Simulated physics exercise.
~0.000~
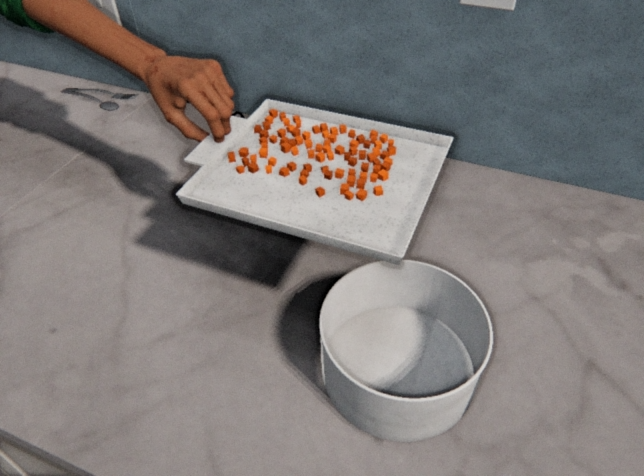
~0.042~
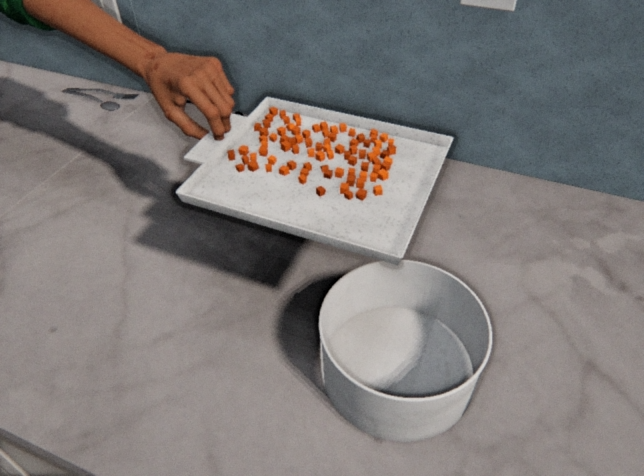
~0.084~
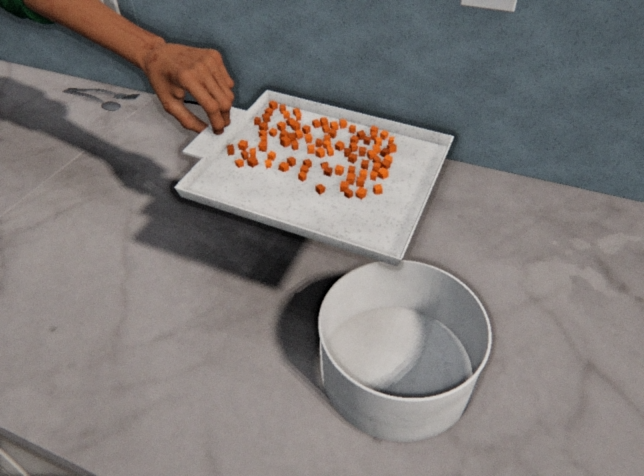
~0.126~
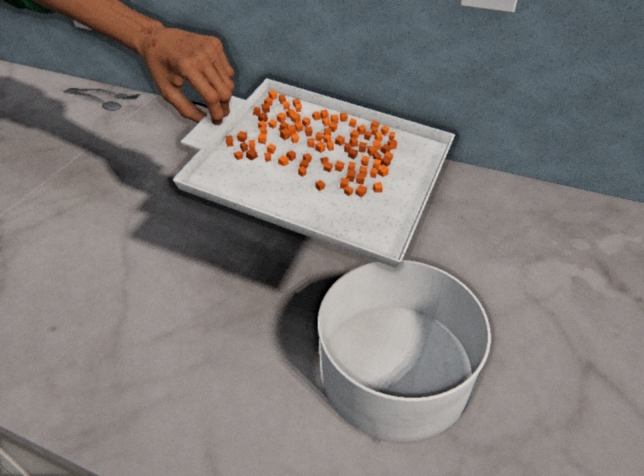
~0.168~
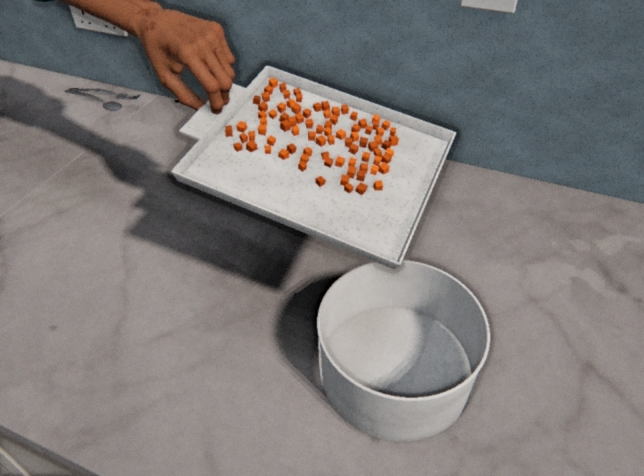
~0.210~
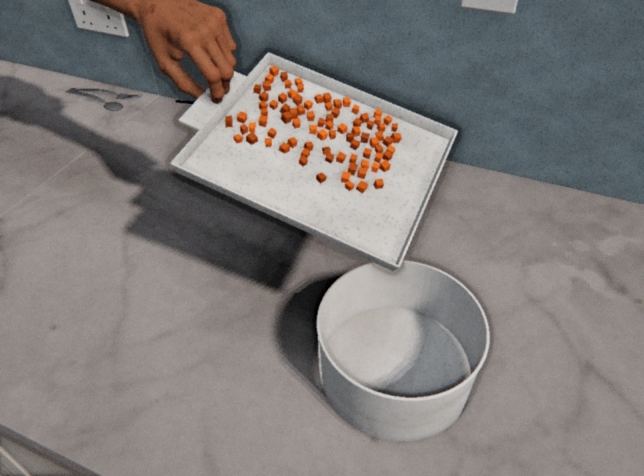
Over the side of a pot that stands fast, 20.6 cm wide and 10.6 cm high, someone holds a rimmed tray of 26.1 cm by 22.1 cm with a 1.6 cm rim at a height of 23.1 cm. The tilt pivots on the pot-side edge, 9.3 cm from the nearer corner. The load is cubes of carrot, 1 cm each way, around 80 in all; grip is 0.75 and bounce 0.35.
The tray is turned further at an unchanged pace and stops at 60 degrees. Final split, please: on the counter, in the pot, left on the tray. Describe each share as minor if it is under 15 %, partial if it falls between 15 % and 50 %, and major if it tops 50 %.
Counter - minor; pot - major; left on the tray - partial.
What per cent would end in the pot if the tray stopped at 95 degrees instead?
90 percent.
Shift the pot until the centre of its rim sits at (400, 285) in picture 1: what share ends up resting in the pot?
Roughly 20 percent would end up there.
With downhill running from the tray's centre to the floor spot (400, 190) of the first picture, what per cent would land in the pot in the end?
I'd estimate about 10 %.
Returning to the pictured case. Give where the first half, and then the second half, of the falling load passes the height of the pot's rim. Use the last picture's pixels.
Roughly (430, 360) to start, and after that (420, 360).
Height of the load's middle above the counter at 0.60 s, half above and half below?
Around 30 cm up.
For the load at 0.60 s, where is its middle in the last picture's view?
(386, 147) or thereabouts.
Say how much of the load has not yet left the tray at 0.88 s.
Something like 45 percent, roughly.
Then, at 0.44 s, tilt 38 degrees; the tray holds 100 %, the pot 0 %.
After 0.60 s, tilt 53 degrees; the tray holds 100 %, the pot 0 %.
After 0.88 s, tilt 60 degrees; the tray holds 45 %, the pot 35 %.
By 2.1 s all is still; counter 5 %, pot 60 %, tray 35 %.
